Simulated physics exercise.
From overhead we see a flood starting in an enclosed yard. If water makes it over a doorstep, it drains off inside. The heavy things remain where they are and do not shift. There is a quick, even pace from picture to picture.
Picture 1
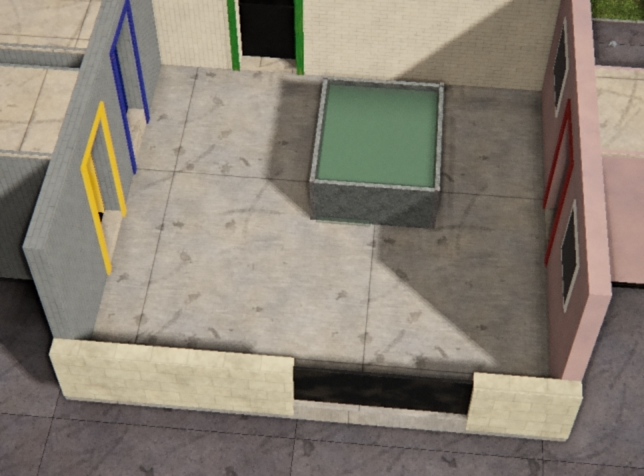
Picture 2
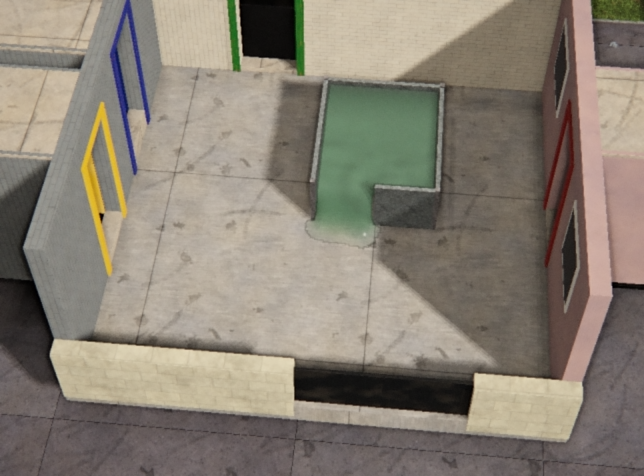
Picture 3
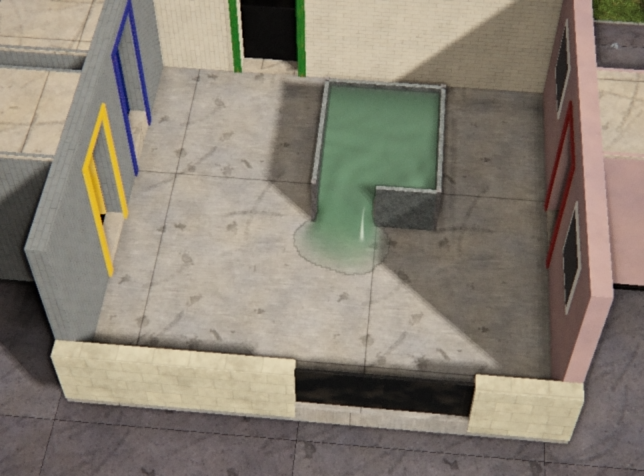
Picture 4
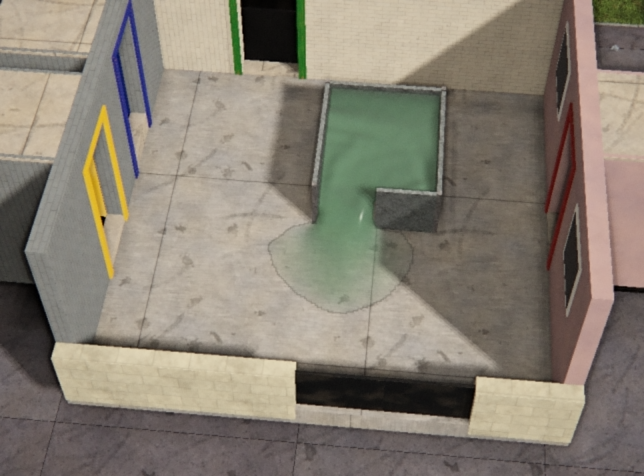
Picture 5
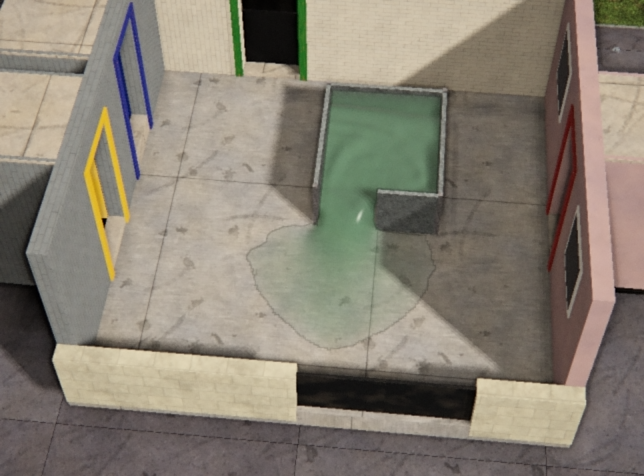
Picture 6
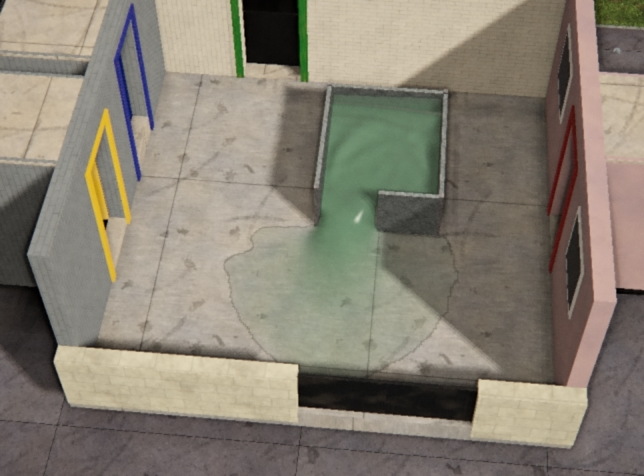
An enclosed yard with a pale stone floor is seen from high overhead, the view barely shifting. A yellow-edged doorway and a blue one line the grey left wall, a green one is at the back, red edging and windows mark the pink right wall, and a low cream wall with a dark gap is in front. Green water pours from the tank's near left side and fans across the floor toward the viewer.
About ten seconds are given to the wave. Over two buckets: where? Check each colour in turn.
Red door: Little enough water, yellow door: Little enough water, blue door: Little enough water, green door: Little enough water.
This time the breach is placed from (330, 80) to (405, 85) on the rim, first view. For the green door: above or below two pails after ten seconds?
I'd say the green door crosses the line.
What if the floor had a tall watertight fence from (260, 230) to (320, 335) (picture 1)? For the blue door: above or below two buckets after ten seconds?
Put simply, the blue door misses the mark.
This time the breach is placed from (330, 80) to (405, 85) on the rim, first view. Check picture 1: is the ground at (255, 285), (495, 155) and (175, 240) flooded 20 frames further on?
The first spot is spared, the second soaked and the third soaked.
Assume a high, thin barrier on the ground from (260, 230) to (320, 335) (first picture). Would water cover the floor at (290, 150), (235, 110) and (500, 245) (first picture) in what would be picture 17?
Taking the points in order, they are inundated, high and dry and high and dry.
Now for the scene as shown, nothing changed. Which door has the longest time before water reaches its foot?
My answer: The one in green.
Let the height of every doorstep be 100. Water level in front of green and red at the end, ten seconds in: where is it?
In turn 80 and 90 per cent.
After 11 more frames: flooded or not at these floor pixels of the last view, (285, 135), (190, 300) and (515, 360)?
Result, in the order given: Not wetted / wetted / wetted.
A moment on, water covers 30 % of the floor; the red door not reached, the yellow door not reached, the blue door not reached, the green door not reached.
Next, water covers 35 % of the floor; the red door not reached, the yellow door not reached, the blue door not reached, the green door not reached.
Then, water covers 50 % of the floor; the red door wet at the sill, nothing in, the yellow door wet at the sill, nothing in, the blue door not reached, the green door not reached.
Later, water covers 95 % of the floor; the red door wet at the sill, nothing in, the yellow door wet at the sill, nothing in, the blue door wet at the sill, nothing in, the green door wet at the sill, nothing in.
In the end, water covers 100 % of the floor; the red door wet at the sill, nothing in, the yellow door wet at the sill, nothing in, the blue door wet at the sill, nothing in, the green door wet at the sill, nothing in.
